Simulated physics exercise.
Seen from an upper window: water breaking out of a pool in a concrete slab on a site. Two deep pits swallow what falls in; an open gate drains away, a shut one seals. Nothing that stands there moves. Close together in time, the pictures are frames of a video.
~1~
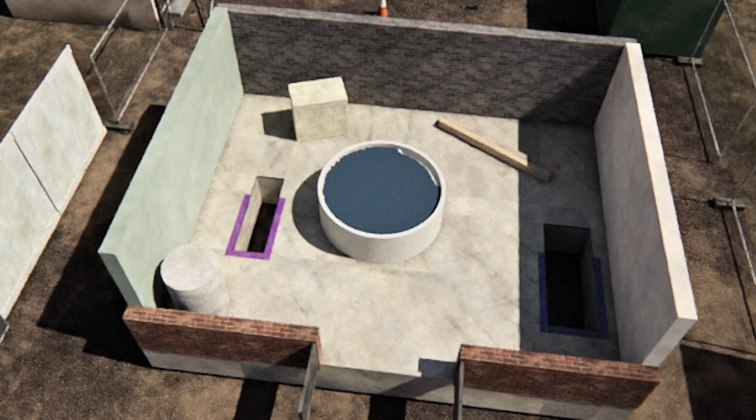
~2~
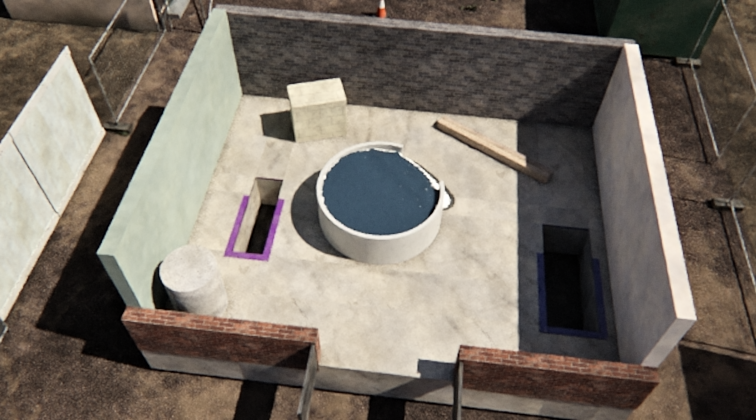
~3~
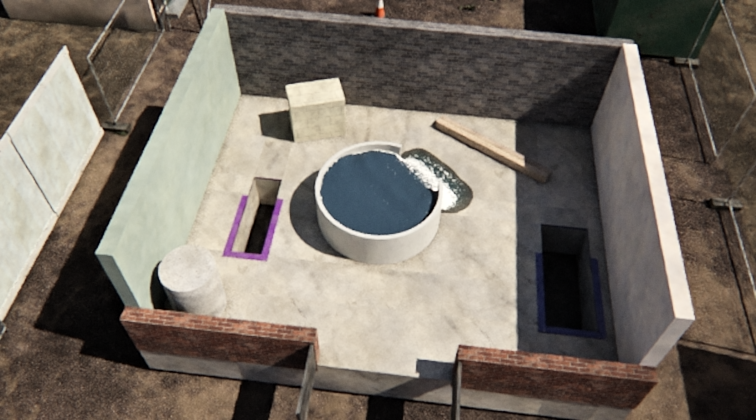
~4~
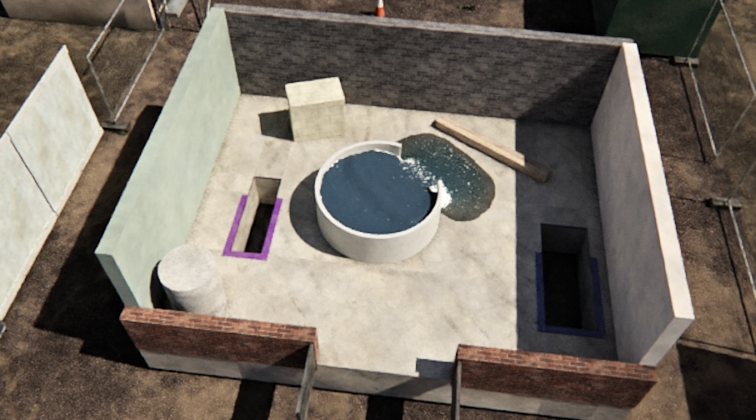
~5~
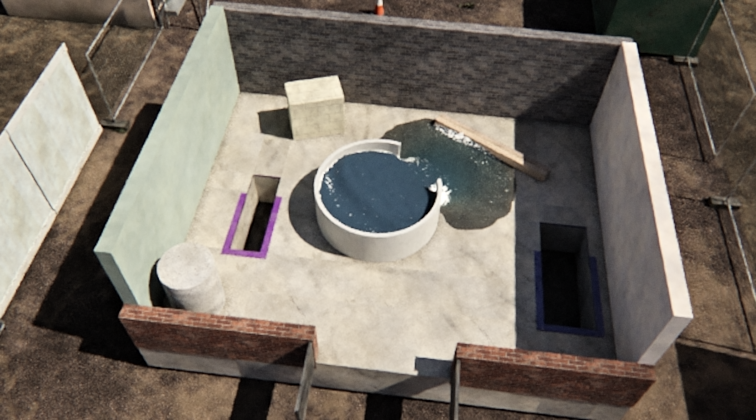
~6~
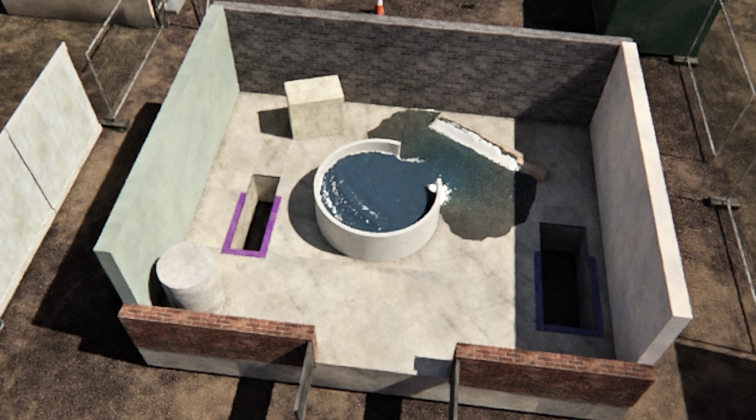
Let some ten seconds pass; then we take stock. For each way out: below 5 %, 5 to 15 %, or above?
I expect the gate to account for a fraction below five per cent; I expect the blue pit to account for upward of fifteen per cent; I expect the purple pit to account for five up to fifteen per cent.
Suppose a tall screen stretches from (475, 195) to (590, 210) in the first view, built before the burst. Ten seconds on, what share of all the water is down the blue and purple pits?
Blue 14 %, purple 10 %.
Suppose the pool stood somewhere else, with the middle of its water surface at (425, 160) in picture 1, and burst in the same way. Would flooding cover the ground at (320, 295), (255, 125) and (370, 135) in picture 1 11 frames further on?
Unflooded - unflooded - soaked.
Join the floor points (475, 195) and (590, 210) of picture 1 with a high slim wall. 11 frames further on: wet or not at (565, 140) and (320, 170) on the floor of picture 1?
Going by the list, I'd say reached by the flood, then kept clear of the flood.
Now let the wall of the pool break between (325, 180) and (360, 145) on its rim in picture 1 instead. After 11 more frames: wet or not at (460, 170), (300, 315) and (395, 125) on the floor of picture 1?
Note, points one to three: Unreached / unreached / reached and soaked.
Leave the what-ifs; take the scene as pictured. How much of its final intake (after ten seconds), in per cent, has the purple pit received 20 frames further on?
I make it 0 per cent.
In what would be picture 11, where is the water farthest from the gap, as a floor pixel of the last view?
Approximate pixel: (596, 181).
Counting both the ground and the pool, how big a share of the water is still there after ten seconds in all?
Roughly 50 parts in a hundred.
A moment on, water covers 25 % of the floor; the gate 0 %, the blue pit 0 %, the purple pit 0 %.
Next, water covers 35 % of the floor; the gate 0 %, the blue pit 3 %, the purple pit 0 %.
Then, water covers 45 % of the floor; the gate 0 %, the blue pit 11 %, the purple pit 0 %.
Later, water covers 55 % of the floor; the gate 0 %, the blue pit 27 %, the purple pit 2 %.
In the end, water covers 65 % of the floor; the gate 0 %, the blue pit 42 %, the purple pit 7 %.
